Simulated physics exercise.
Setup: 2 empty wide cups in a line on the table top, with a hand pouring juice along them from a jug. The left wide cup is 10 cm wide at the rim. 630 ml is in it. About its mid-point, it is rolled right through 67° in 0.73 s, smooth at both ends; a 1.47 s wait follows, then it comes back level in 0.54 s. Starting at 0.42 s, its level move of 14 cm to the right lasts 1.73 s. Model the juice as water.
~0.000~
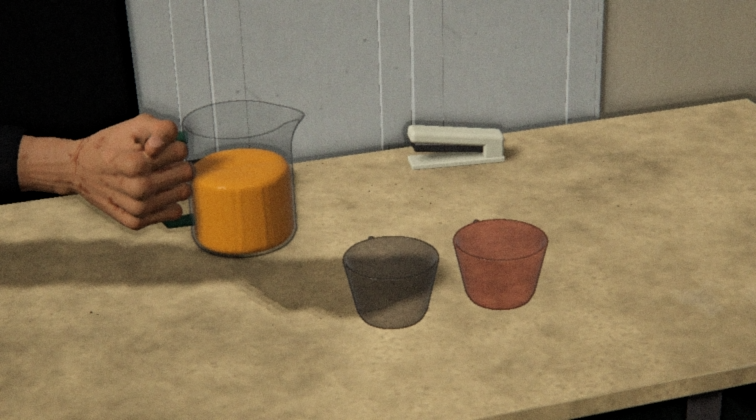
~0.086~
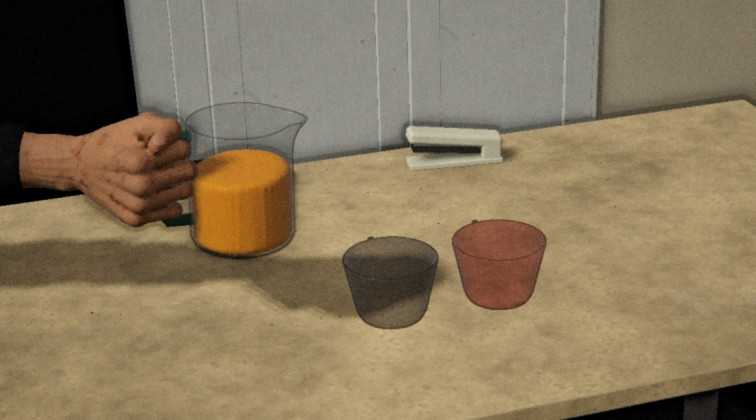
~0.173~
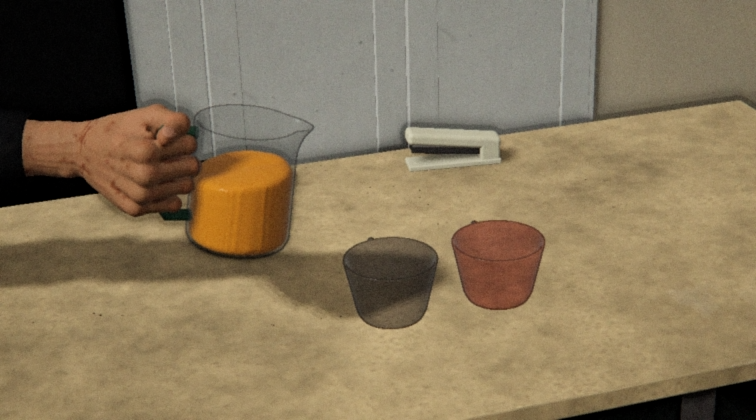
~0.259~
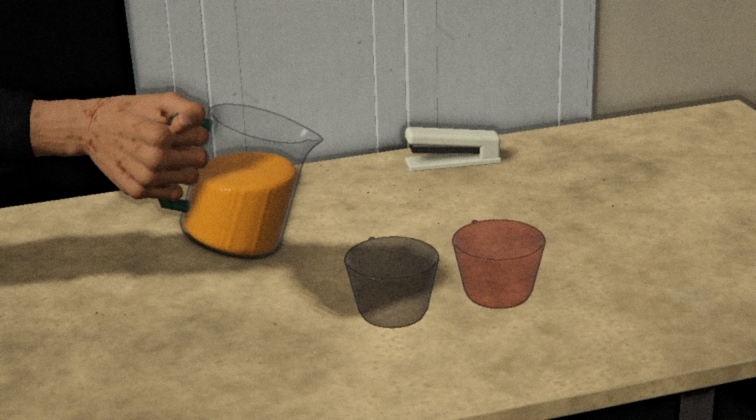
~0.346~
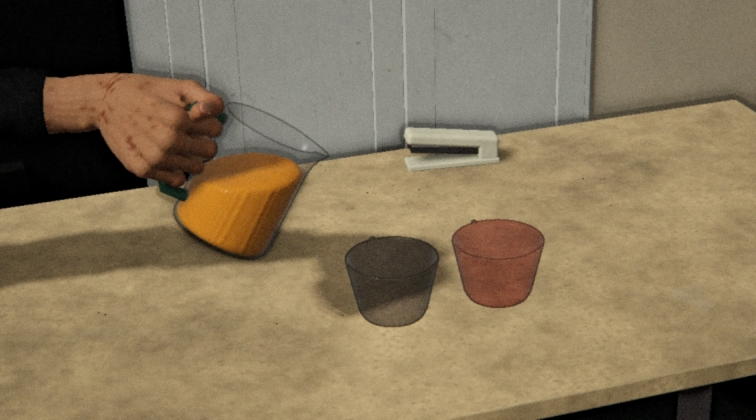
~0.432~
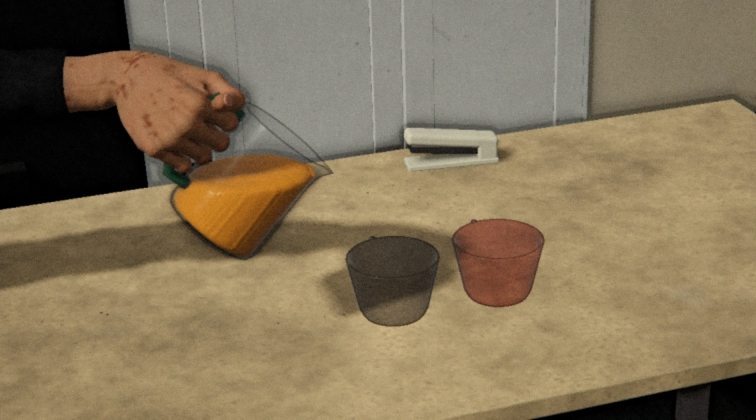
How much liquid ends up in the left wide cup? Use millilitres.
About 240 ml.
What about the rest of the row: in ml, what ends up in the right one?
About 80 ml.
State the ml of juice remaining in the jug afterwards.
It ends up holding near 240 ml.
By 1.08 s the tilt is 67° and from the left they hold 155 ml, 5 ml, the jug 400 ml, and 10 ml is on the table top.
By 1.55 s the tilt is 67° and from the left they hold 235 ml, 5 ml, the jug 310 ml, and 55 ml is on the table top.
By 2.04 s the tilt is 67° and from the left they hold 235 ml, 50 ml, the jug 260 ml, and 70 ml is on the table top.
By 2.58 s the tilt is 14° and from the left they hold 235 ml, 80 ml, the jug 240 ml, and 75 ml is on the table top.
At rest from the left they hold 235 ml, 80 ml, the jug 240 ml, and 75 ml is on the table top.
